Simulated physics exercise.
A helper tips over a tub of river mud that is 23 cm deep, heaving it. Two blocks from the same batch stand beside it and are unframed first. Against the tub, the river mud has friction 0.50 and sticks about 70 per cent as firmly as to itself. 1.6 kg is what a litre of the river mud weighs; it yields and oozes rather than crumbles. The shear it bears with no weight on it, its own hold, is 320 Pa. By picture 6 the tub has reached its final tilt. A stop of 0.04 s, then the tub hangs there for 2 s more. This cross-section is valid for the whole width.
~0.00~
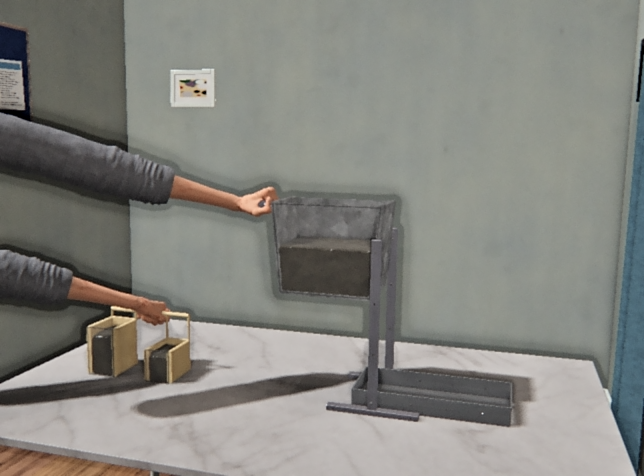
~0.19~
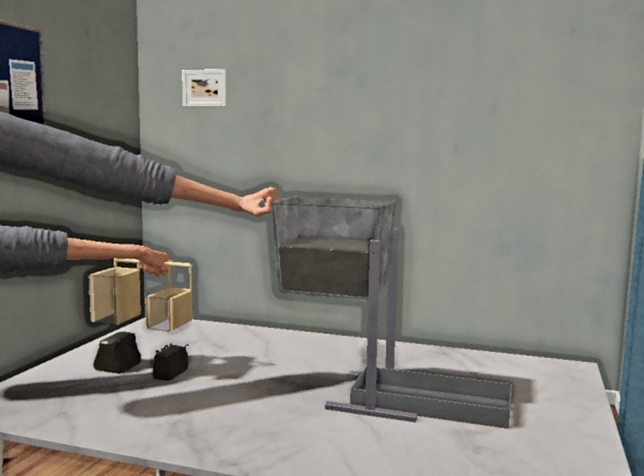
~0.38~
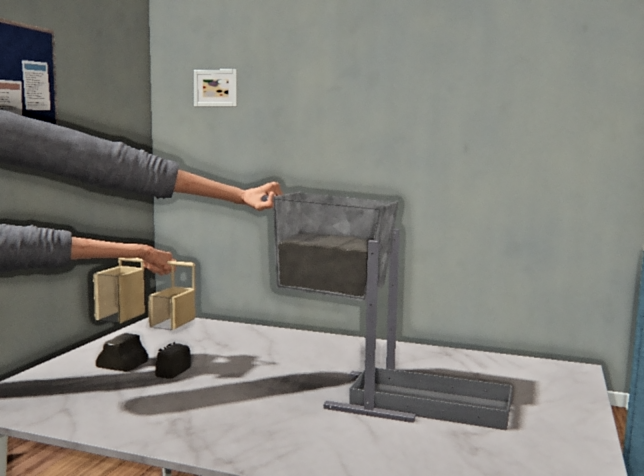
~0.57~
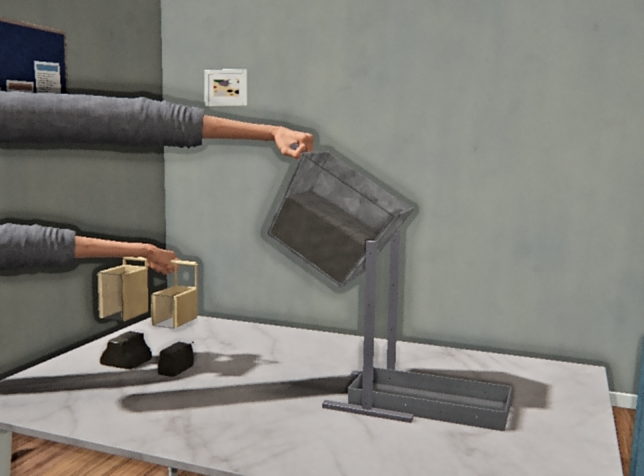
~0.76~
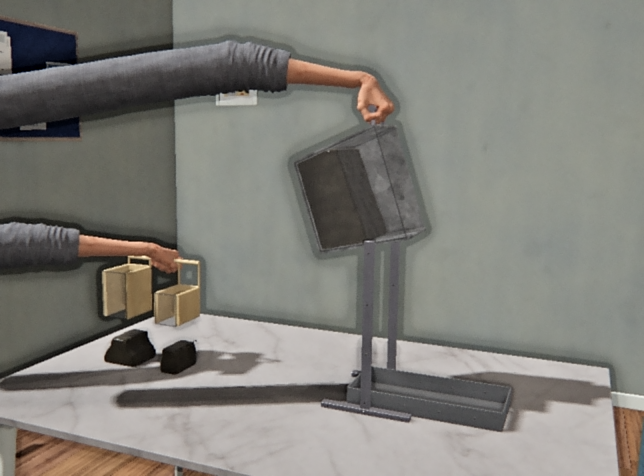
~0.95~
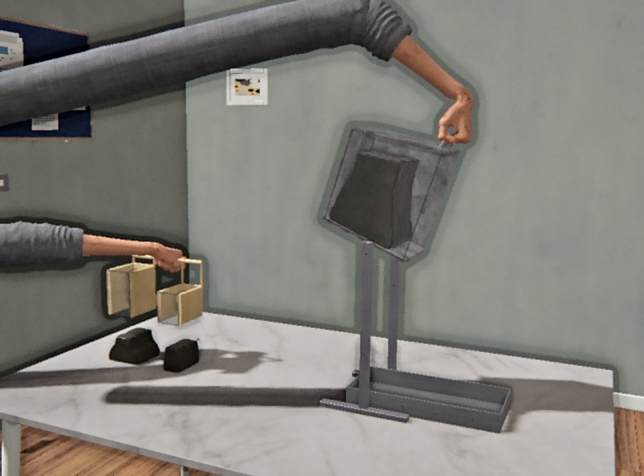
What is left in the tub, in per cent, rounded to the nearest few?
Around 0 in every hundred.
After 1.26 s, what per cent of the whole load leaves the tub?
About 22 per cent.
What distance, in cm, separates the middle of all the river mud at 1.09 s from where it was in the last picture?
Some 13 cm.
After 1.09 s, the tub is at 108 degrees and holds 66 %.
After 1.26 s, the tub is at 108 degrees and holds 21 %.
After 1.43 s, the tub is at 108 degrees and holds 3 %.
After 1.60 s, the tub is at 108 degrees and holds 0 %.
After 2.95 s, at the end, the tub is at 108 degrees and holds 0 %.
